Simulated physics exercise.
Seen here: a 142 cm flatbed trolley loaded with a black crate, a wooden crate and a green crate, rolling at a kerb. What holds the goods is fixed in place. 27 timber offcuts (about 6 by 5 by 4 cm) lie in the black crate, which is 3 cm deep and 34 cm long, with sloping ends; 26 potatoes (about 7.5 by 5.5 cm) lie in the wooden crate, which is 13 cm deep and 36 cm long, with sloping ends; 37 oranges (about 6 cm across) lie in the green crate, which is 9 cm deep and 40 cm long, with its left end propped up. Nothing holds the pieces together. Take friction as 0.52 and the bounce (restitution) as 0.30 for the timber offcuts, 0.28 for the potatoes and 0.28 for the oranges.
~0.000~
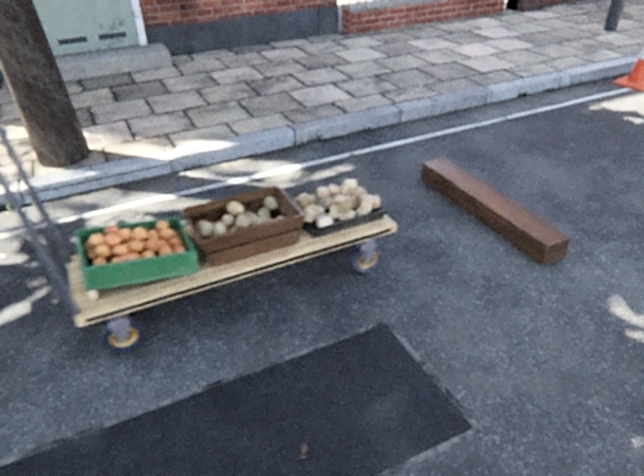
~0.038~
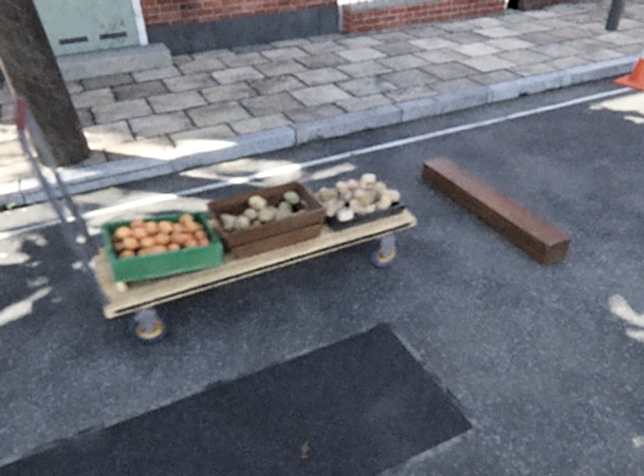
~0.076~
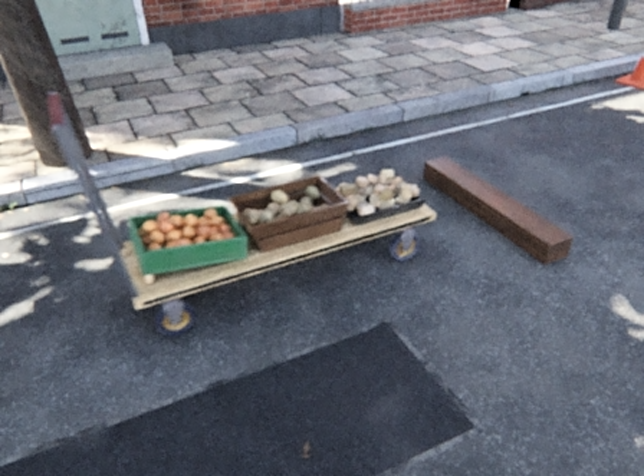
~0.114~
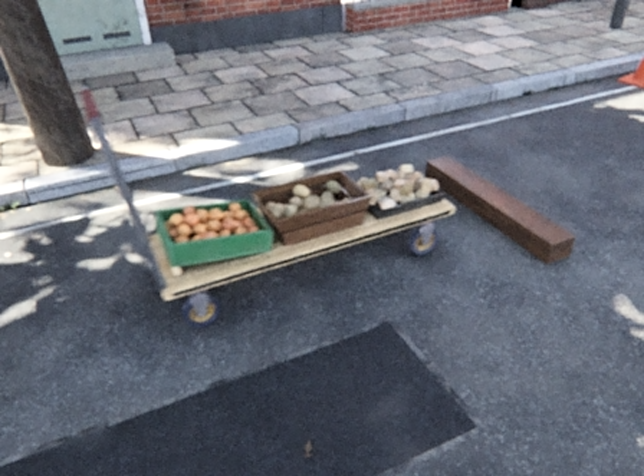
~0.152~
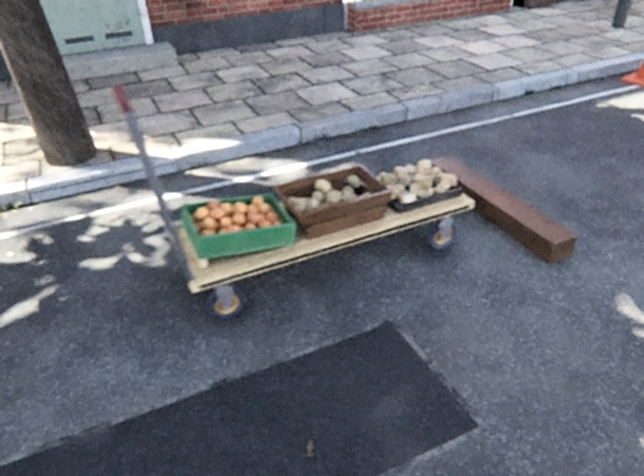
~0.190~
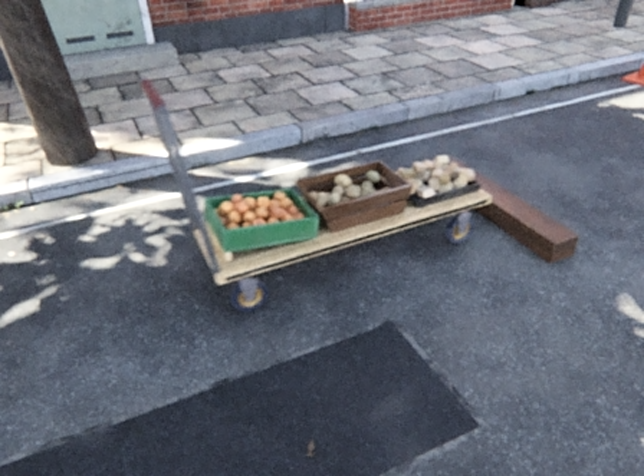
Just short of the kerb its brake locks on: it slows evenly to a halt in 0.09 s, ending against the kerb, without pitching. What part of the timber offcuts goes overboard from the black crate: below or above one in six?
The black crate loses over a sixth of its timber offcuts.
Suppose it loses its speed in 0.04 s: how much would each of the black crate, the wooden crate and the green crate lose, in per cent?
Then black crate 60, wooden crate 0, green crate 10 per cent.
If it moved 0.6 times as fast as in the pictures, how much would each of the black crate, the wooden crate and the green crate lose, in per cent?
In that case black crate 30, wooden crate 0, green crate 0 per cent.
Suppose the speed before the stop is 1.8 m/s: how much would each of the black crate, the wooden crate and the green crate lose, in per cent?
In that case black crate 30, wooden crate 0, green crate 0 per cent.
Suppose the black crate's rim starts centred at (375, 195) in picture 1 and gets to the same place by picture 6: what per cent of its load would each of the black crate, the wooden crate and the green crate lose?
In that case black crate 20, wooden crate 0, green crate 0 per cent.
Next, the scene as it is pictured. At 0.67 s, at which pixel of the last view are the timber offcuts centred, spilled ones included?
Near (485, 167).
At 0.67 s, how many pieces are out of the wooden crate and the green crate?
About: Wooden crate 0, green crate 0.
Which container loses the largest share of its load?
The black crate.
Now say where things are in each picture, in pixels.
In the first picture (places track the rim corner closest to us here; the camera pans a little), black crate (314, 230); green crate (85, 268); 72 cm to go; all still inside.
Black crate (335, 224); green crate (115, 260); 62 cm to go, in the second picture.
Black crate (357, 218); green crate (144, 252); 51 cm to go, in the third picture.
Black crate (378, 212); green crate (173, 245); 41 cm to go, in the fourth picture.
Black crate (399, 206); green crate (201, 237); 30 cm to go, in the fifth picture.
Black crate (418, 200); green crate (227, 230); 20 cm to go; all still inside, in the sixth picture.
After 0.22 s, it begins to slow.
After 0.32 s, the black crate is down by 4 of 27, the wooden crate has all 26 and the green crate has all 37.
After 0.44 s, the black crate is down by 11 of 27, the wooden crate has all 26 and the green crate has all 37.
After 0.67 s, the black crate is down by 12 of 27, the wooden crate has all 26 and the green crate has all 37.
Final count (at 1.17 s), the black crate is down by 12 of 27, the wooden crate has all 26 and the green crate has all 37. Asked share, 12 of 27, 44 per cent.
